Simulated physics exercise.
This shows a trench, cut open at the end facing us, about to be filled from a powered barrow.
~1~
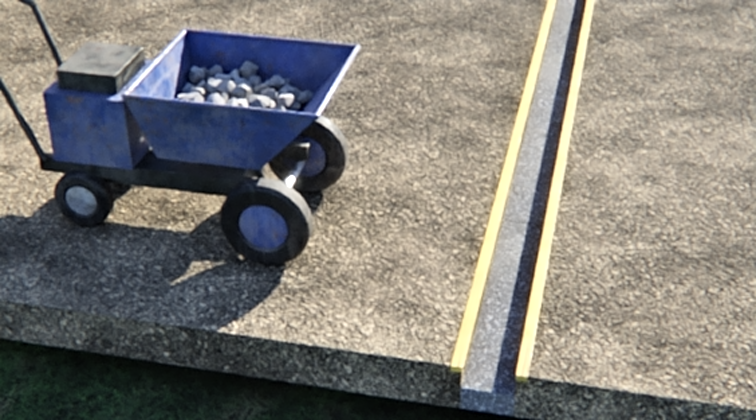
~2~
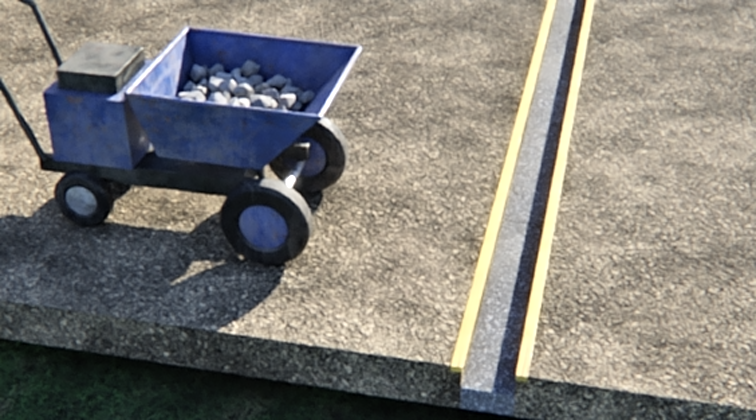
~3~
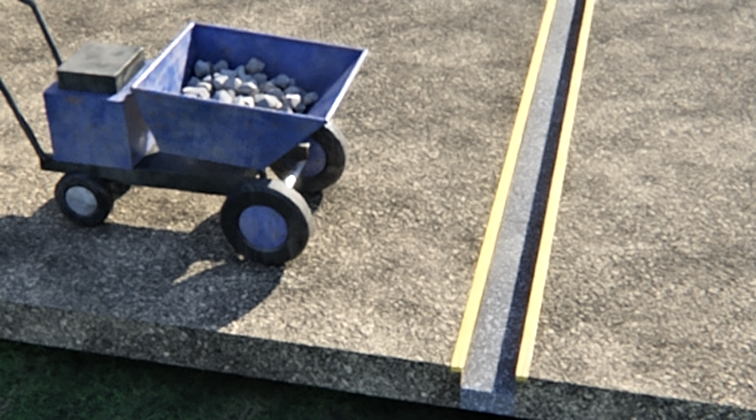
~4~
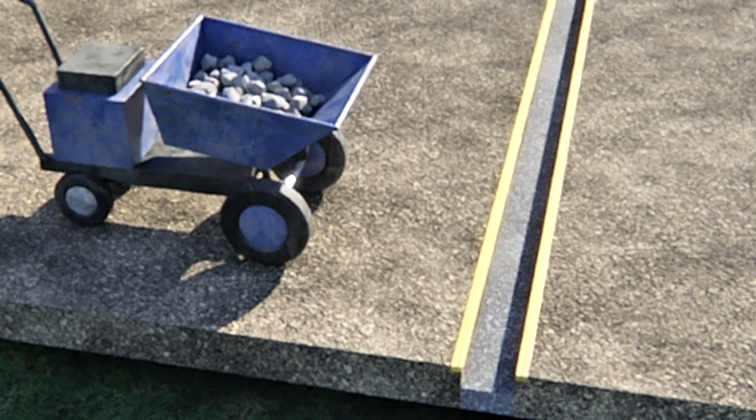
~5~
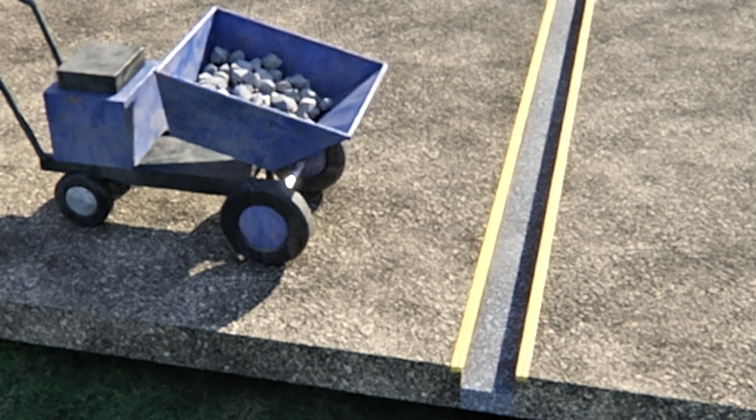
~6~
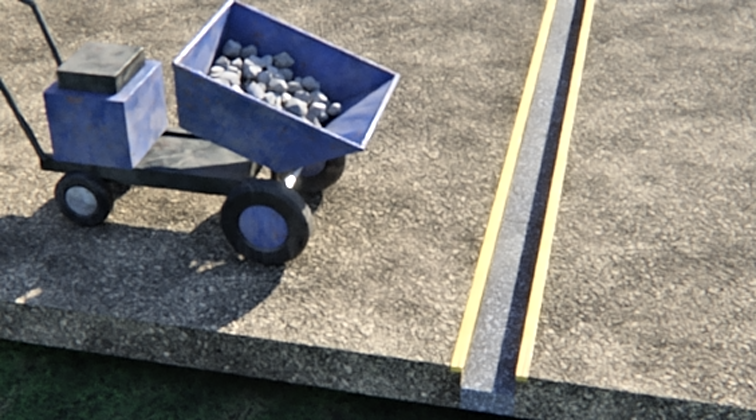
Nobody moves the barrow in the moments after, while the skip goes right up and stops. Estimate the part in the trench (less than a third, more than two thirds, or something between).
The trench will get the low band, below a third.
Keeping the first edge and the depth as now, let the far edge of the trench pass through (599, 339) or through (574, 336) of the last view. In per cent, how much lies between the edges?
About 30 %, then 30 %.
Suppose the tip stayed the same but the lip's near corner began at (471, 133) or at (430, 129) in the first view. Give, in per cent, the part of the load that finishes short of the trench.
About 0 and 0 per cent.
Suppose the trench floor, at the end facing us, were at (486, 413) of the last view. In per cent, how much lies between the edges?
I'd put it at some 30 in a hundred.
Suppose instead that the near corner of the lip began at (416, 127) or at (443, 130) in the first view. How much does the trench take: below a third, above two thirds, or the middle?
Spot 1: Between a third and two thirds. Spot 2: Under a third.
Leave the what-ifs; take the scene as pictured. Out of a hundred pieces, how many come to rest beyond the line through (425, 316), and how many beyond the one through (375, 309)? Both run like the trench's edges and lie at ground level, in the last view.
That's 50 in a hundred for the first and 80 in a hundred for the second.
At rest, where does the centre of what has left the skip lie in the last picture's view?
Near (466, 240).
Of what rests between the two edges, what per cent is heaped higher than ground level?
Around 5 per cent.
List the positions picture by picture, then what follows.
In the first picture, lip of the skip (316, 117), level; top of the load (221, 104), broken stones; first edge of the trench (468, 321); far edge (530, 330), the trench under half as wide as the skip, and about half as deep as wide.
In the second picture, lip of the skip (319, 118), tipped barely; top of the load (223, 103).
In the third picture, lip of the skip (326, 122), tipped barely; top of the load (198, 97).
In the fourth picture, lip of the skip (336, 128), tipped a little; top of the load (205, 92).
In the fifth picture, lip of the skip (348, 138), tipped a little; top of the load (215, 87).
In the sixth picture, lip of the skip (361, 150), tipped clearly; top of the load (219, 81); first edge of the trench (468, 321); far edge (530, 330).
Just after the last frame, skip tipped steeply; every one in the skip.
A moment on, skip tipped right over; the larger part in the skip; roughly a quarter short of the trench.
Further on, skip tipped right over; roughly a quarter in the skip; roughly half short of the trench; roughly a quarter in or heaped over the trench.
When it is over, skip tipped right over; roughly a quarter in the skip; roughly half short of the trench; roughly a quarter in or heaped over the trench; not one beyond it.
